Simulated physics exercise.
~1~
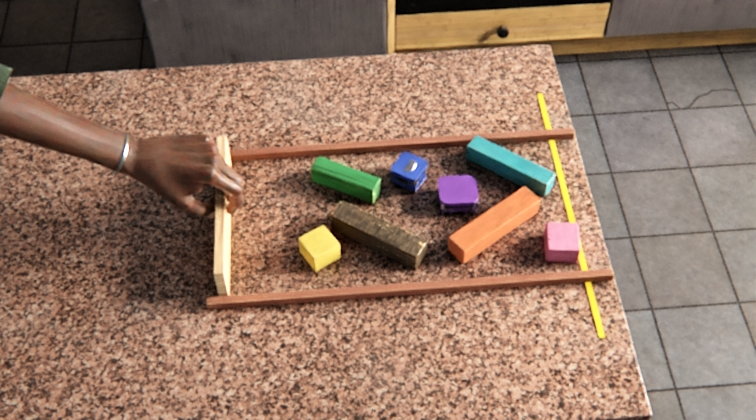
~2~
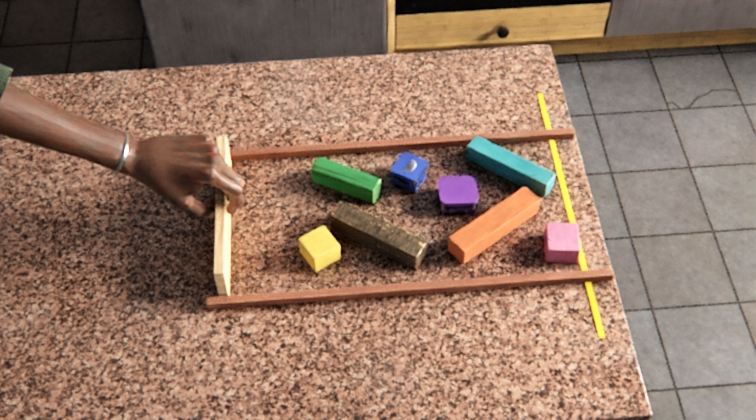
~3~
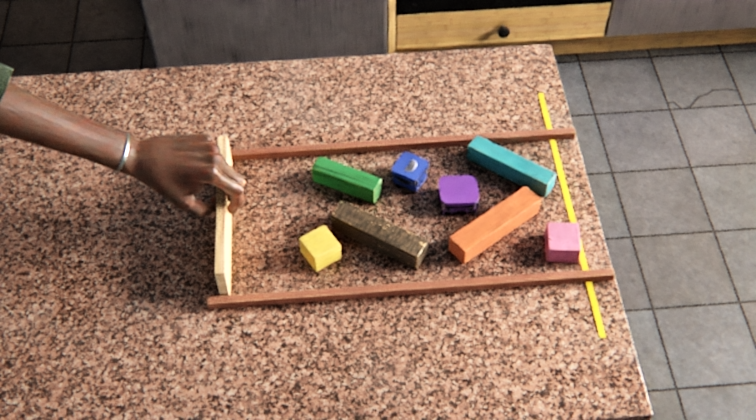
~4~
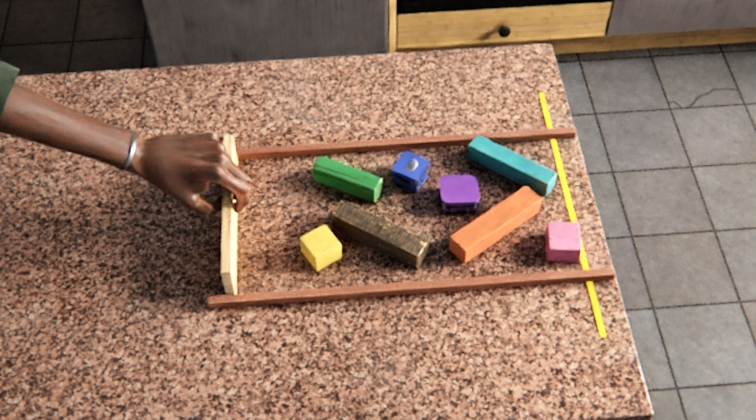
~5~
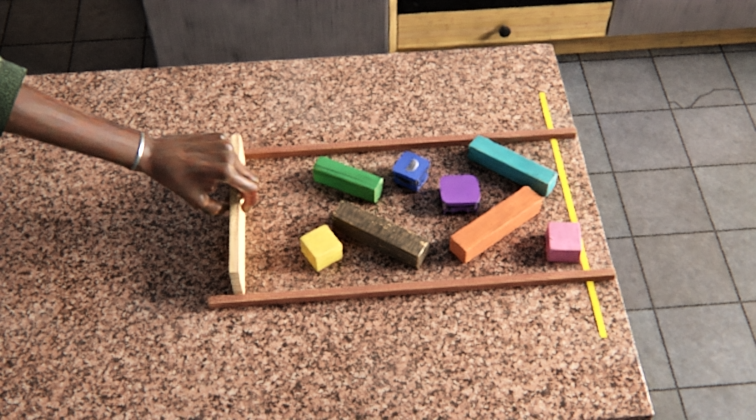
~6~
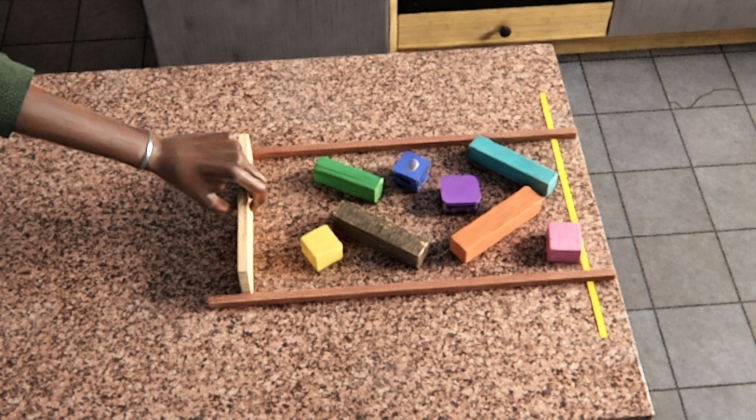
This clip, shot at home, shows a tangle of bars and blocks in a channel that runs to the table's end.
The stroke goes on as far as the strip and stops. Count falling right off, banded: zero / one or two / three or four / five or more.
Band: Five or more.
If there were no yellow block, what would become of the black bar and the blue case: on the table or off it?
The black bar would remain on top, and the blue case would go down.
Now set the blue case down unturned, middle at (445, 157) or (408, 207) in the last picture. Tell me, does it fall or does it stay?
Lab note - blue case, try one ends off, try two ends off.
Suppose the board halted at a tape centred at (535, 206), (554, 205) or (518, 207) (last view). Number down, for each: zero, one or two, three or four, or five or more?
In turn: 3 or 4; three or four; three or four.
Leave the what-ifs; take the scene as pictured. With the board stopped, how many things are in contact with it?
At rest, 1 are in contact.
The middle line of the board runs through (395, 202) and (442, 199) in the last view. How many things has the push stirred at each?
First position 6; second position 7.
A little later, none off yet; pink block at rest near (564, 242); turquoise bar at rest near (512, 166); orange bar at rest near (496, 224).
Next, none off yet; pink block at rest near (564, 242); turquoise bar moving near (517, 160); orange bar shifted a little near (539, 211).
Later still, none off yet; pink block shifted about its own width near (606, 236); turquoise bar shifted about its own width near (593, 155); orange bar tilted a little near (614, 201).
When it is over, the number that fall off is five or more; down, green stick, black bar, blue case, purple case, orange bar, turquoise bar and pink block.
